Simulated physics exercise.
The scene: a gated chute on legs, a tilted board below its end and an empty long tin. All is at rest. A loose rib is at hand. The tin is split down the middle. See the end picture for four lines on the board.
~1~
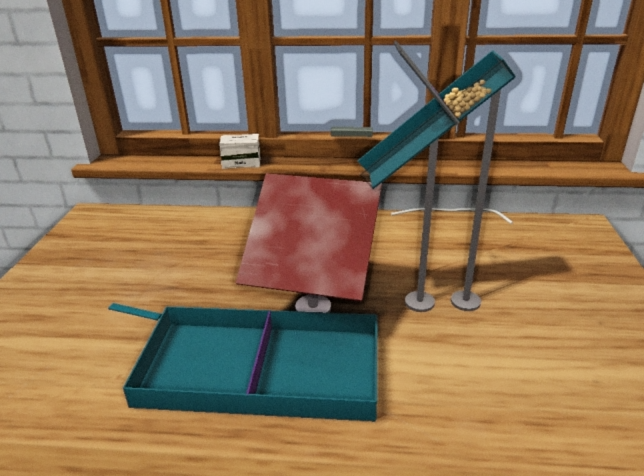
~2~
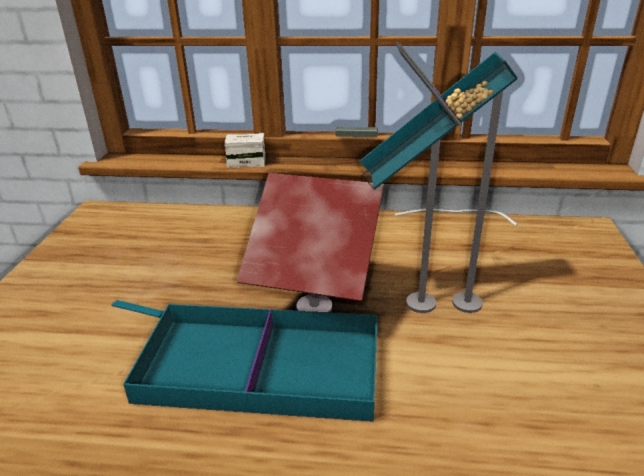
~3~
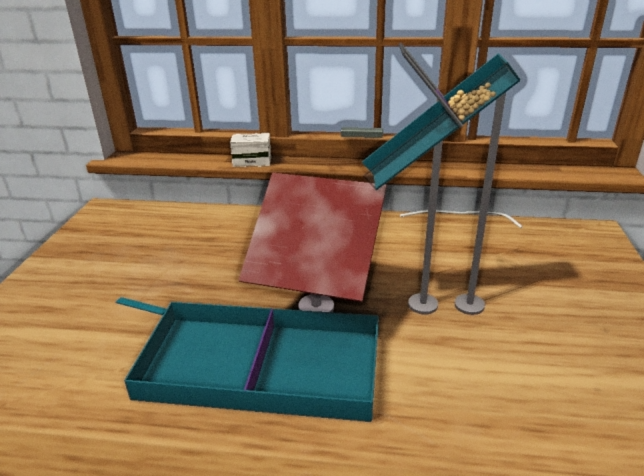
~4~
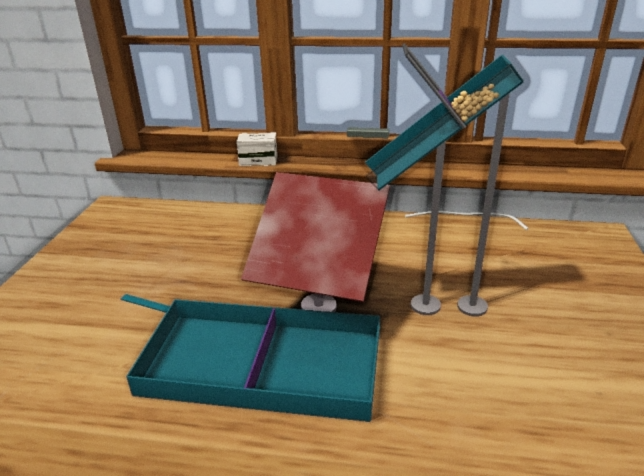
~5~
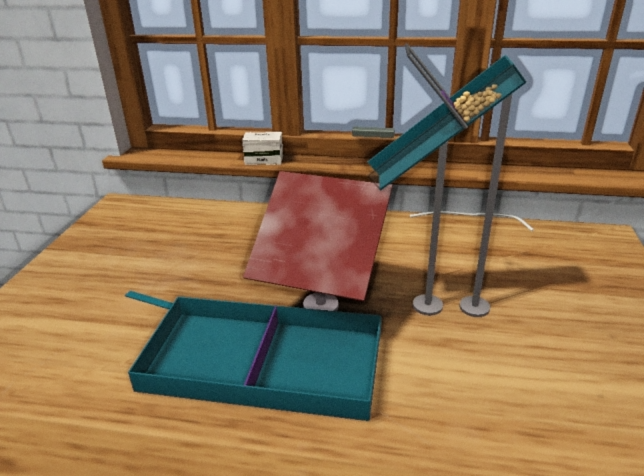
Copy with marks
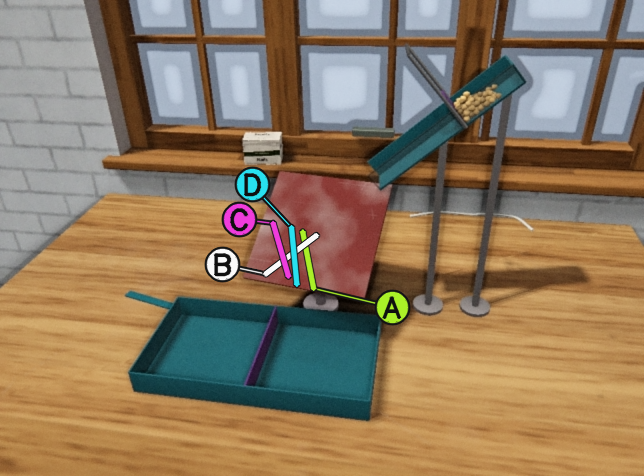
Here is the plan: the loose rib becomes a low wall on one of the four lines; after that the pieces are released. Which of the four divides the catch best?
B works best here.
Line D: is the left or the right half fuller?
Right.
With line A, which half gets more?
The right half.
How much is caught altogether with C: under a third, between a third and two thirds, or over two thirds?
Over two thirds.
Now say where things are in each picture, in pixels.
Load behind the gate near (462, 100), dried chickpeas; lip of the chute near (371, 181), sloping fairly steeply, in the first frame.
Middle of the board near (312, 232), tilted fairly steeply; middle of its low edge near (297, 291); of its high edge near (325, 178), in the second frame.
Front corners of the tin near (125, 380) and (372, 402); front end of its middle wall near (245, 391); gate still shut near (441, 98), in the third frame.
Middle of the load near (470, 104); lip near (378, 183), in the fourth frame.
Middle of the load near (472, 105); lip near (380, 183), in the fifth frame.
On the marked copy, line A from (302, 231) to (313, 288); line B from (316, 235) to (265, 273); line C from (273, 223) to (288, 276); line D from (291, 227) to (296, 284).
With A, of what is caught, a small share in the left half, the bulk in the right.
With B, of what is caught, close to half in the left half, close to half in the right.
With C, of what is caught, only a few in the left half, all but a few in the right.
With D, of what is caught, only a few in the left half, all but a few in the right.
